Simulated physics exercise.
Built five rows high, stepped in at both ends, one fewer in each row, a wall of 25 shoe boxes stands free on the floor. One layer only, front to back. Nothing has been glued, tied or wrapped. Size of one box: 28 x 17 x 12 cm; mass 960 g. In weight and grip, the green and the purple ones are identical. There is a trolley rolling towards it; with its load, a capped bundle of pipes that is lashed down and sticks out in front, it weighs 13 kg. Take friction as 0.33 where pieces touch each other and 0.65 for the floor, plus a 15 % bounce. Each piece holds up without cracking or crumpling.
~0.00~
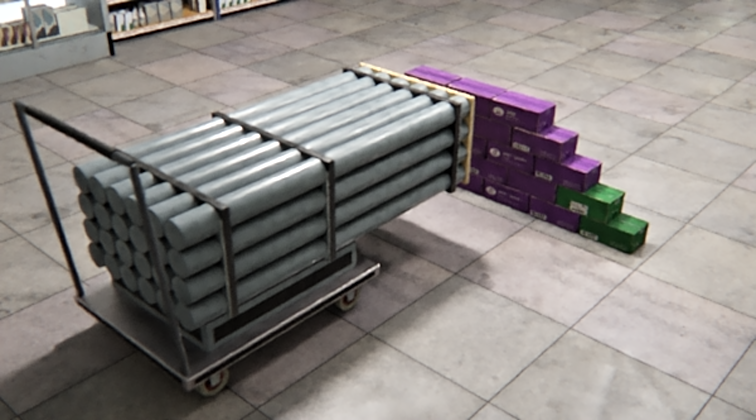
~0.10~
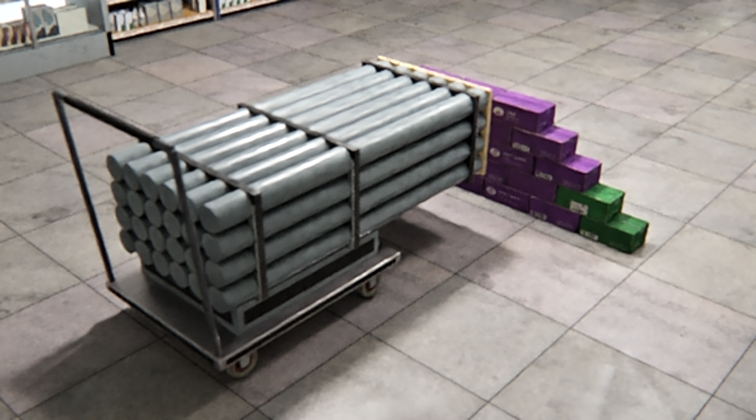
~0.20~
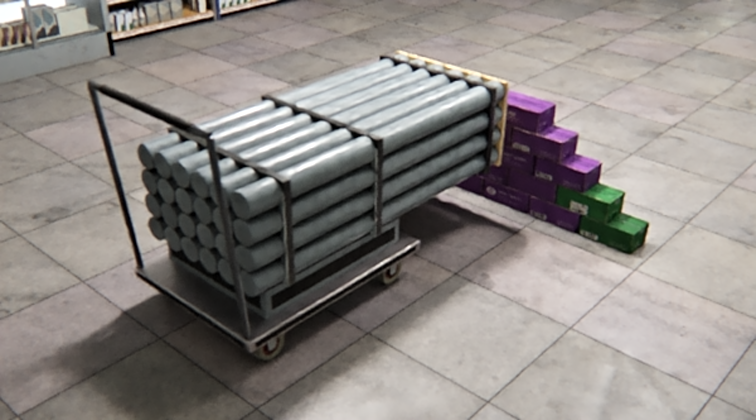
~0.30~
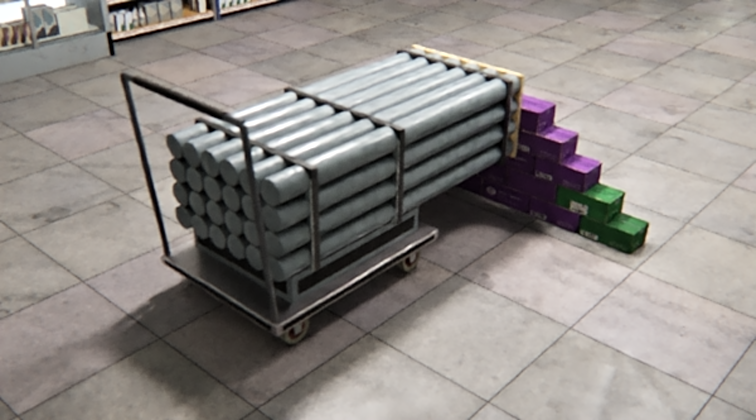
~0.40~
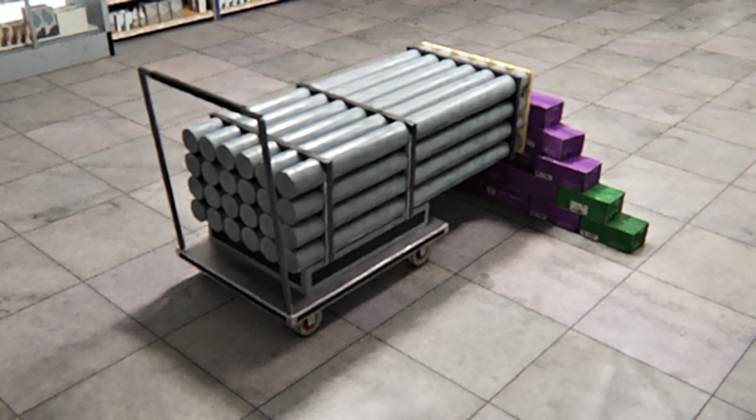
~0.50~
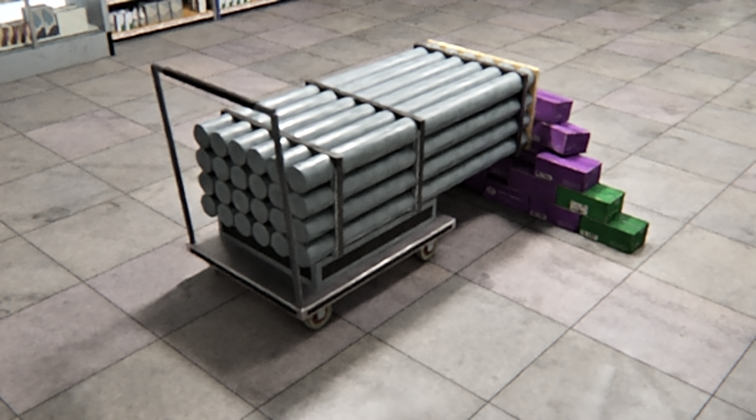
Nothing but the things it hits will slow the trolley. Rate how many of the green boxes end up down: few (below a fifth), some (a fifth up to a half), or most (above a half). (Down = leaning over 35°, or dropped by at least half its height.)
Few.
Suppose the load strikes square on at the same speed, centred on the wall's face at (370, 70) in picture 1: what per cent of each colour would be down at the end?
For green it's 50 per cent, for purple 20 per cent.
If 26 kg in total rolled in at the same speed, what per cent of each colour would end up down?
Then green 10, purple 60 per cent.
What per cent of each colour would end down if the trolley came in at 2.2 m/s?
Share down, in per cent: Green 10, purple 50.
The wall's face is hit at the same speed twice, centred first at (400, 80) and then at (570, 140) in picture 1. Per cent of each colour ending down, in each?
You'd get green at 40 followed by 10, and purple at 50 followed by 40 percent.
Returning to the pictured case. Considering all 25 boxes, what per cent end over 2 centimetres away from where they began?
Answer: 50 %.
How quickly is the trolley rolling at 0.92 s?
It is moving at around 0.4 m/s.
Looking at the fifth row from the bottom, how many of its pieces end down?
3 of them.
After 0.68 s, load 21 cm past the wall's line, still rolling; 1 of the 8 green boxes down (4 of 25 in all colours); top green box 32° from how it stood, 6 cm lower; top purple box 32° from how it stood, 8 cm lower.
After 0.92 s, load 32 cm past the wall's line, still rolling; 1 of the 8 green boxes down (13 of 25 in all colours); top green box on its side; top purple box on its side.
In the end (1.9 s), load 66 cm past the wall's line, still rolling; 1 of the 8 green boxes down (13 of 25 in all colours); top green box upside down; top purple box upside down. That is 12 per cent. From the last view, middles, top green box near (454, 118), top purple box near (511, 111).
